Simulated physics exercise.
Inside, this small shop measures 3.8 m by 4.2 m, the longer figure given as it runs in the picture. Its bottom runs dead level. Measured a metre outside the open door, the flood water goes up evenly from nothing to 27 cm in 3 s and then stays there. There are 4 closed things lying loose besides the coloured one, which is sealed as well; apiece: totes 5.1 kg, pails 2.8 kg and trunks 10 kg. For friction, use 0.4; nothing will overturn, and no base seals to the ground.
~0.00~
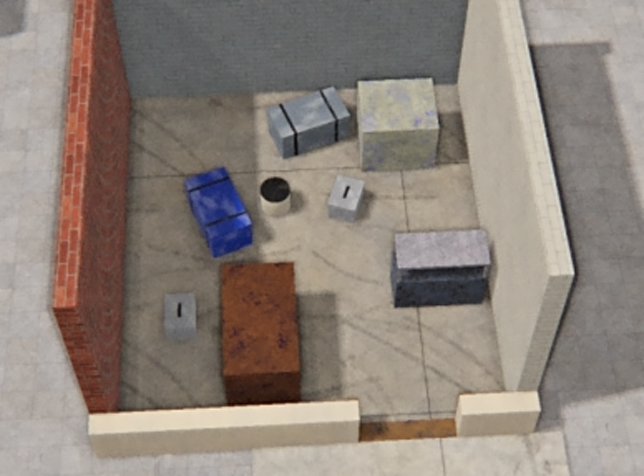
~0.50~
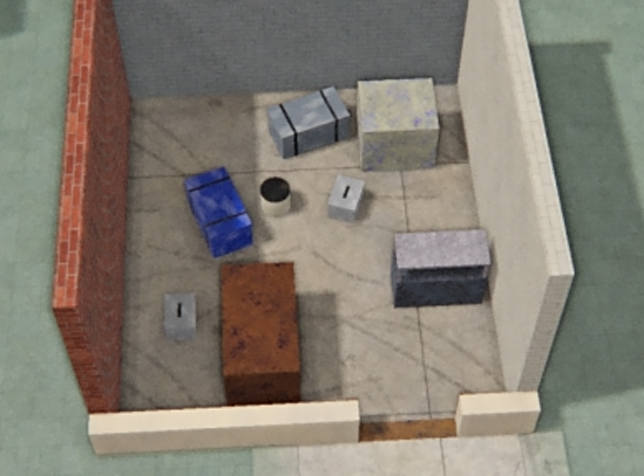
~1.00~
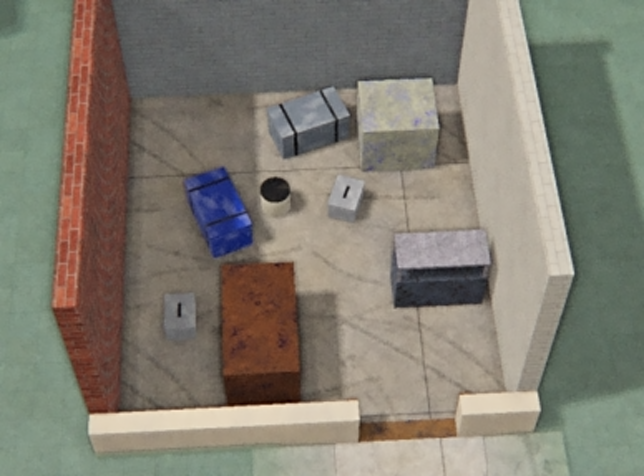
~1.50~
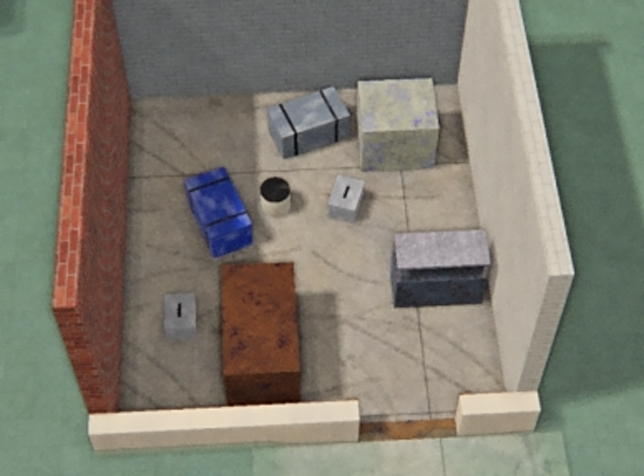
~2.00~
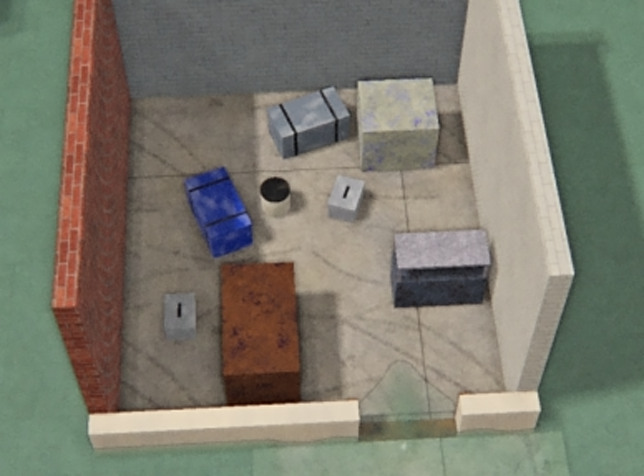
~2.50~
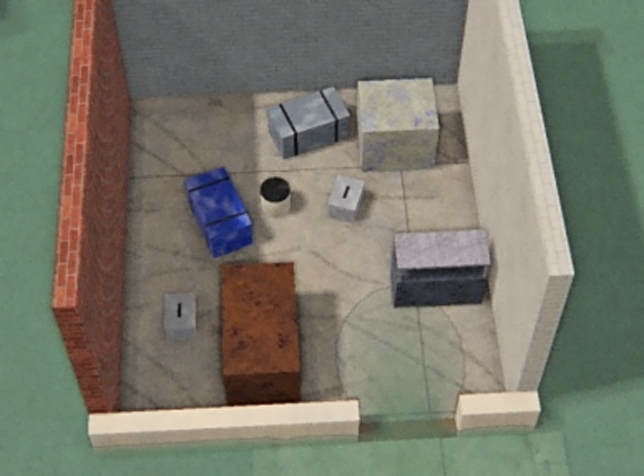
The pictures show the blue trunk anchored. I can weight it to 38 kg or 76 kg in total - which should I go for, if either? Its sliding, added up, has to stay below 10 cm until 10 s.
38 kg will do.
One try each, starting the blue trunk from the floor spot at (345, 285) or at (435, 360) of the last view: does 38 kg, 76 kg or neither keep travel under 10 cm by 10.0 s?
First try, both options fail; second try, both options fail.
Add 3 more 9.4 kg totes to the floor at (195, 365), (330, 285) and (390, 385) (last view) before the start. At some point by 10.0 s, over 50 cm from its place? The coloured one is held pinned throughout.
In turn: Within it, beyond it, beyond it.
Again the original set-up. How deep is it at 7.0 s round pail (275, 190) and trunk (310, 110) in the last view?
Roughly 3 and 9 cm.
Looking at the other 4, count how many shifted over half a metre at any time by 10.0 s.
Answer: 4.
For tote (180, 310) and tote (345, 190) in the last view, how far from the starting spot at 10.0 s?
They've ended up 80 cm and 120 cm away, in that order.
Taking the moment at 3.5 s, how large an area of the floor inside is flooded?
Somewhere about 4.0 m2, give or take.
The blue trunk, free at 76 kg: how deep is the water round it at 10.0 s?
Close to 9 cm deep.
After 3.5 s the blue trunk would be 0 cm from its start with 38 kg and 0 cm from its start with 76 kg; 0 cm of water round it then.
After 4.5 s the blue trunk would be 0 cm from its start with 38 kg and 0 cm from its start with 76 kg; 3 cm of water round it then.
After 7.0 s the blue trunk would be 0 cm from its start with 38 kg and 0 cm from its start with 76 kg; 4 cm of water round it then.
After 10.0 s the blue trunk would be 0 cm from its start with 38 kg and 0 cm from its start with 76 kg; 9 cm of water round it then.
